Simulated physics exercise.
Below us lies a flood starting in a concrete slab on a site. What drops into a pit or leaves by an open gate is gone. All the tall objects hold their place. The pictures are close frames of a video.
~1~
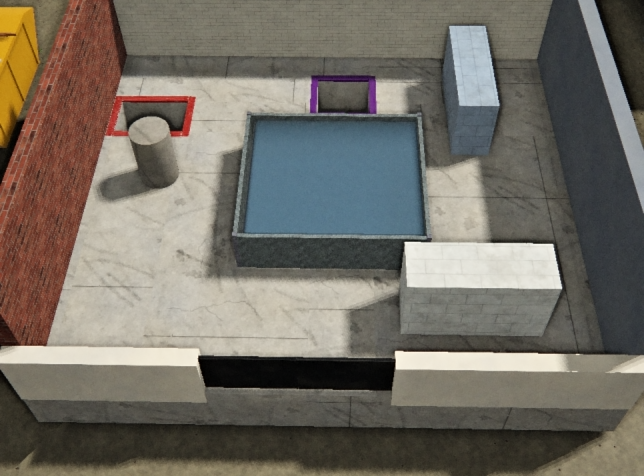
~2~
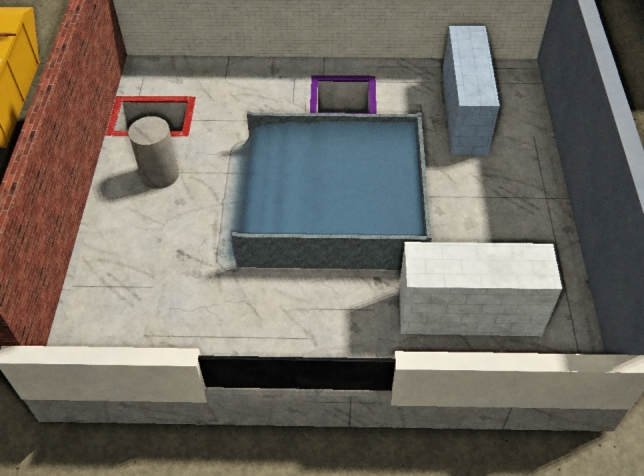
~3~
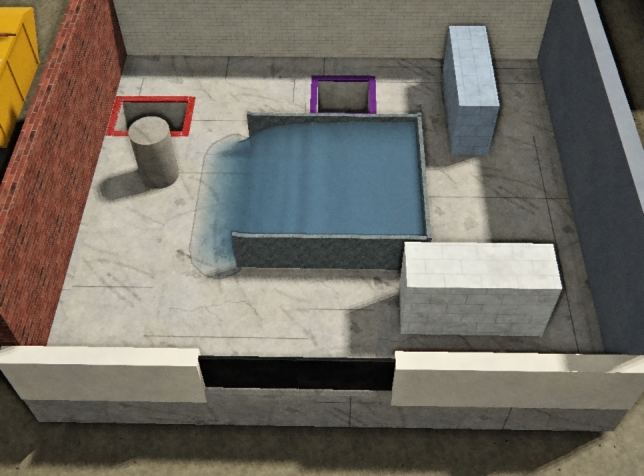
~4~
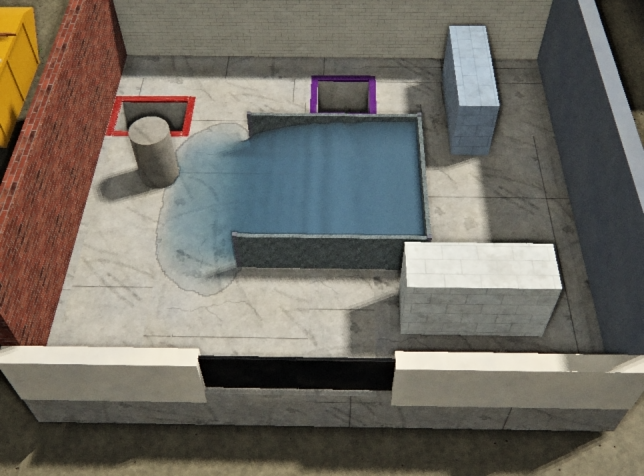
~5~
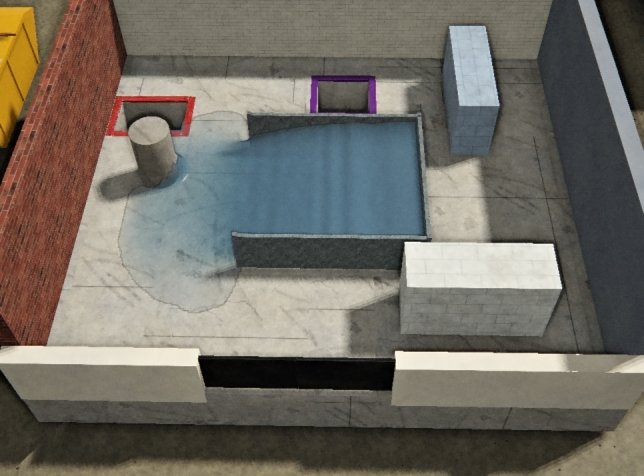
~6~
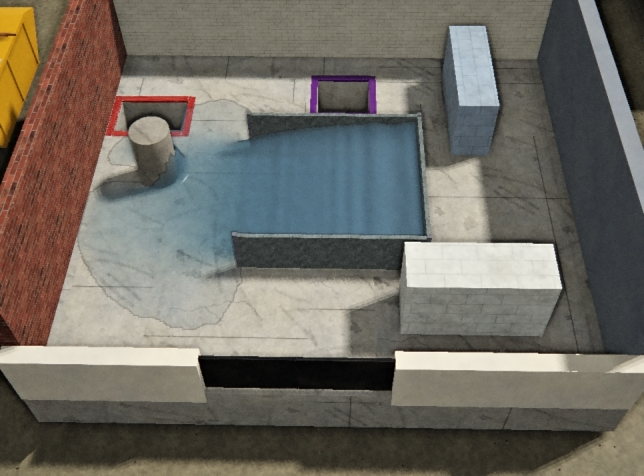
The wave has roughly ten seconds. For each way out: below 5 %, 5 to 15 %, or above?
In the end: The gate takes under 5 %; the red pit takes over 15 %; the purple pit takes under 5 %.
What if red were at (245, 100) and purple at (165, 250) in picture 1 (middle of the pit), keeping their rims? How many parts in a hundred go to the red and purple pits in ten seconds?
Parts in a hundred: Red 14, purple 45.
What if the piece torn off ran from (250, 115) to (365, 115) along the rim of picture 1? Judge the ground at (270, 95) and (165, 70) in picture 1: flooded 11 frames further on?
In turn: Covered, covered.
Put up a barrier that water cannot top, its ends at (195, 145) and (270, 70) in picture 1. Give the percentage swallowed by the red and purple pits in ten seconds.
In per cent: Red 30, purple 6.
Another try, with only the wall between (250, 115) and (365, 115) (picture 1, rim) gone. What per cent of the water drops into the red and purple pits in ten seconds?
Per cent: Red 25, purple 45.
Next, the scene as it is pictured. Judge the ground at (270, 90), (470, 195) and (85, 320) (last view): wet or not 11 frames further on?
In that order: No water, clear, under water.
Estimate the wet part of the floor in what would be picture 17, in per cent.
Some 30 per cent.
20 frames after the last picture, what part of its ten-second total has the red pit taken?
About 50 per cent.
A moment on, water covers 25 % of the floor; the gate 0 %, the red pit 3 %, the purple pit 0 %.
Next, water covers 30 % of the floor; the gate 0 %, the red pit 9 %, the purple pit 0 %.
Then, water covers 45 % of the floor; the gate 0 %, the red pit 19 %, the purple pit 0 %.
Later, water covers 70 % of the floor; the gate 0 %, the red pit 29 %, the purple pit 0 %.
In the end, water covers 90 % of the floor; the gate 0 %, the red pit 37 %, the purple pit 1 %.
